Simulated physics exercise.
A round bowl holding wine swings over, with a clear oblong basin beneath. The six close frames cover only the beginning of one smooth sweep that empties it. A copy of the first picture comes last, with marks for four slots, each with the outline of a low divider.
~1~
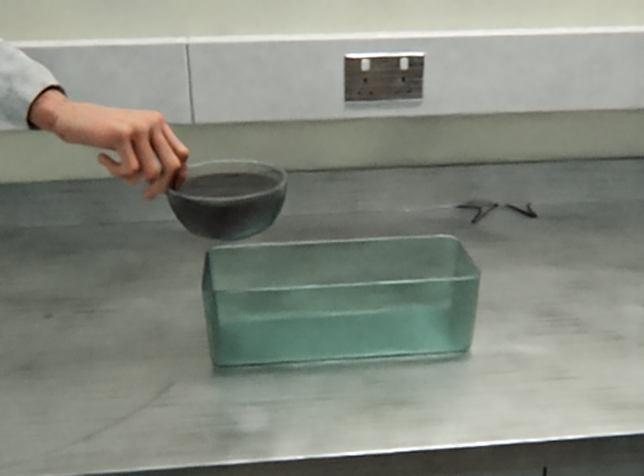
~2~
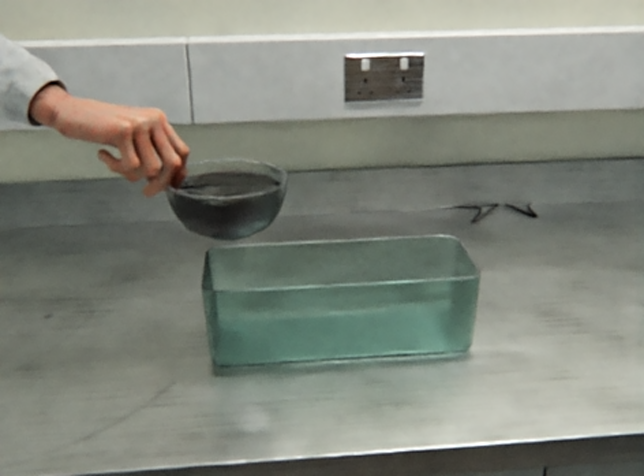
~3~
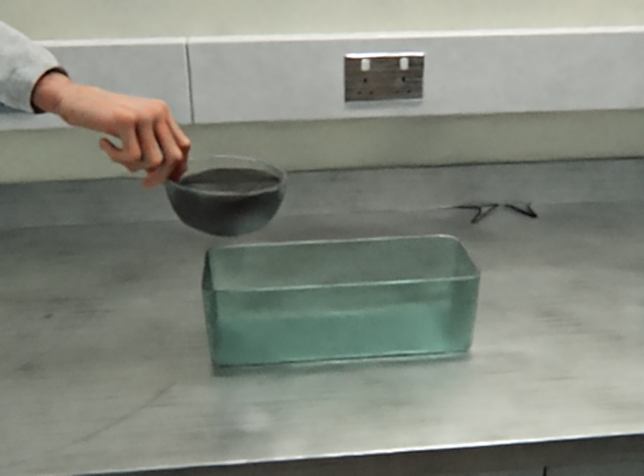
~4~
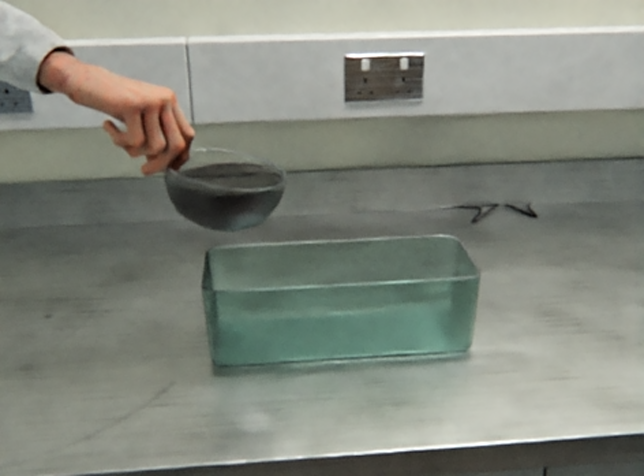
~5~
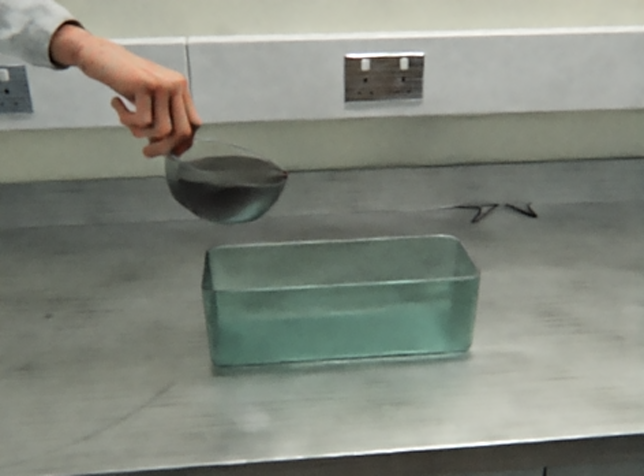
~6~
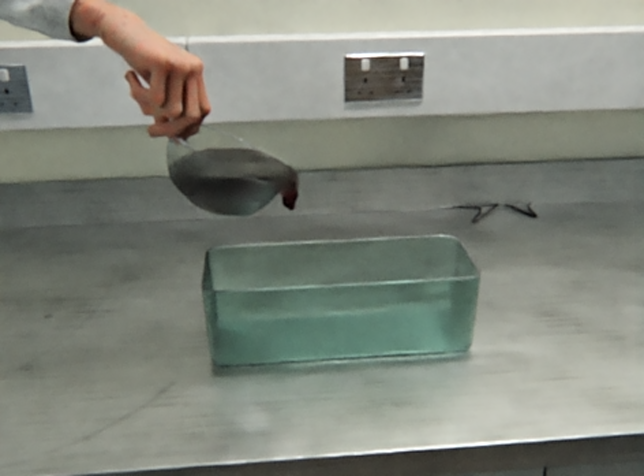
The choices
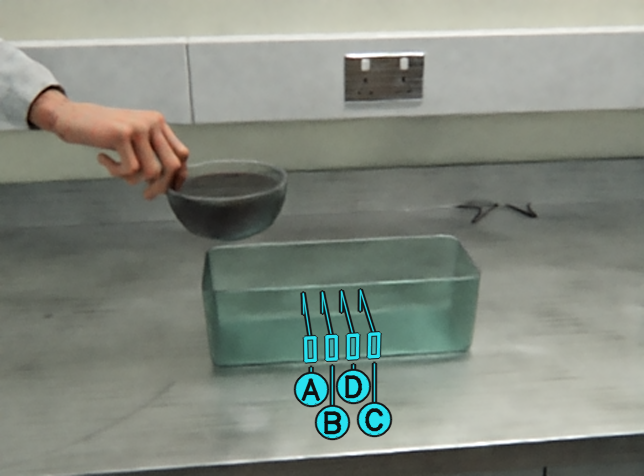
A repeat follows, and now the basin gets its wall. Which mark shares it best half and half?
C is best.
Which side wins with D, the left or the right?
The right side.
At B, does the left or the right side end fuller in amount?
More ends on the right.
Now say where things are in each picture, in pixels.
In the first picture, upright, lip at (285, 175); basin from (211, 364) to (471, 348); nothing has left yet.
In the second picture, upright, lip at (285, 175); nothing has left yet.
In the third picture, tipped about 5°, lip at (285, 175); nothing has left yet.
In the fourth picture, tipped about 11°, lip at (285, 175); nothing has left yet.
In the fifth picture, tipped about 18°, lip at (285, 175); wine is over the lip, down to (285, 175).
In the sixth picture, tipped about 28°, lip at (285, 175); wine is over the lip, down to (291, 204).
On the marked copy, A at (311, 367); B at (332, 366); C at (374, 363); D at (353, 364).
Choosing A, about 5 % ends left of the wall and 94 % right of it.
Choosing B, about 8 % ends left of the wall and 91 % right of it.
Choosing C, about 48 % ends left of the wall and 51 % right of it.
Choosing D, about 21 % ends left of the wall and 78 % right of it.
